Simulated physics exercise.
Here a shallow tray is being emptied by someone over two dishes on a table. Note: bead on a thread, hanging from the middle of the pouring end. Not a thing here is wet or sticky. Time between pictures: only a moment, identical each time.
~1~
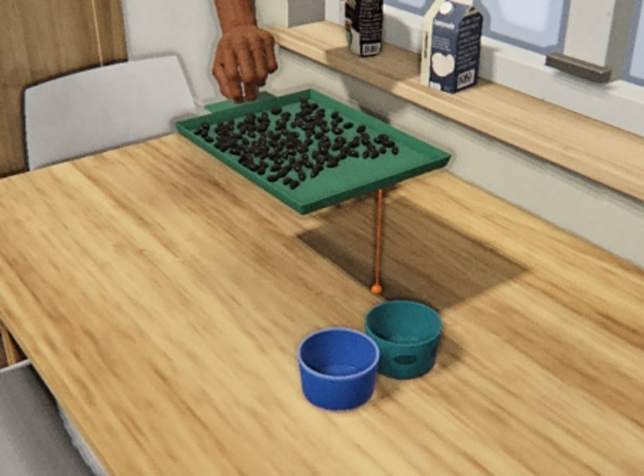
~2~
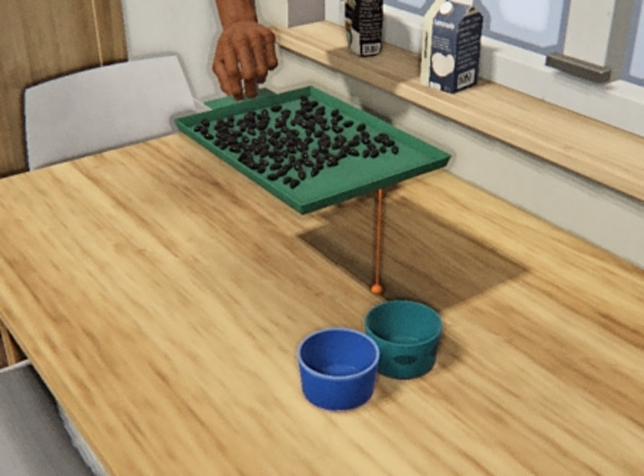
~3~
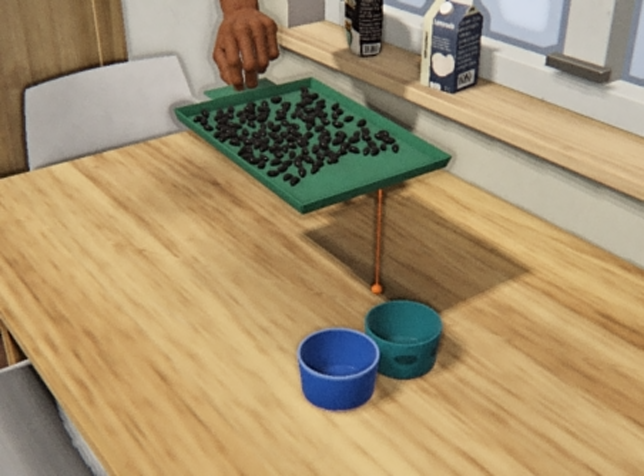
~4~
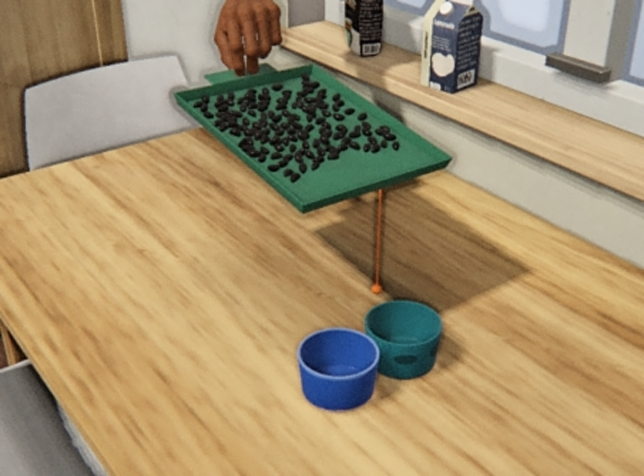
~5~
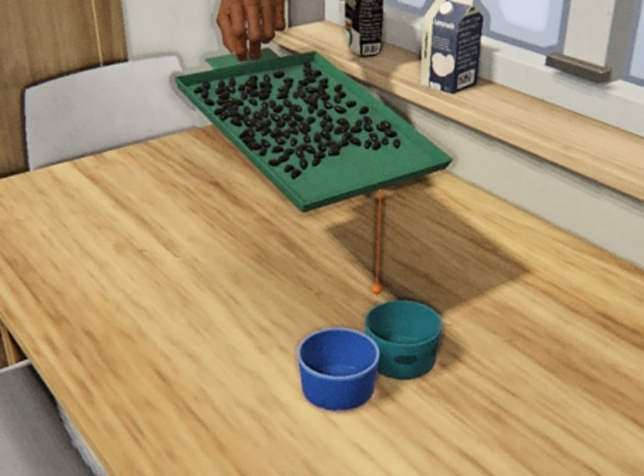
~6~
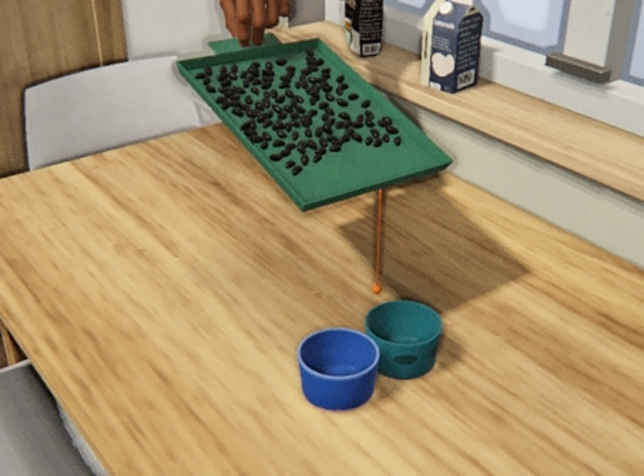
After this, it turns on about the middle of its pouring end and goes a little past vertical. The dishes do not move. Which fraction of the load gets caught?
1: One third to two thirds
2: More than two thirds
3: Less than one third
One third to two thirds (1).
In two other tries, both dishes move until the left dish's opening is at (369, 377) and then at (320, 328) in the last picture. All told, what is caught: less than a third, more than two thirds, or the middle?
Case one, under a third; case two, under a third.
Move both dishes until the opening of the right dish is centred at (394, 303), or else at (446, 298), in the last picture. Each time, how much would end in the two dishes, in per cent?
Roughly 20% on the first try and 70% on the second.
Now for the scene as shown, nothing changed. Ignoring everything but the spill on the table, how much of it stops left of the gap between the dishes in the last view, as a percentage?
Estimate: About 0 in every hundred.
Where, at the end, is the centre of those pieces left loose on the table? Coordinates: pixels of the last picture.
I'd put the middle somewhere around (486, 355) in the last picture.
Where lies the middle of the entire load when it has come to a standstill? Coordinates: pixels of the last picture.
Centre at rest: Close to (423, 358).
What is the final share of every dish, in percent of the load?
Left dish 10, right dish 30 %.
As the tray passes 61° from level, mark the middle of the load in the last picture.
The load is centred near (387, 162).
Just after the last frame, tray tipped steeply; the larger part on the tray; just a few in the right dish; about a tenth in the air.
A moment on, tray tipped right over; roughly two thirds on the tray; just a few in the left dish; about a tenth in the right dish; roughly a quarter outside both; just a few in the air.
Further on, tray tipped past a quarter turn; about a tenth in the left dish; roughly a third in the right dish; roughly half outside both.
When it is over, tray tipped past a quarter turn; about a tenth in the left dish; roughly a third in the right dish; roughly half outside both.
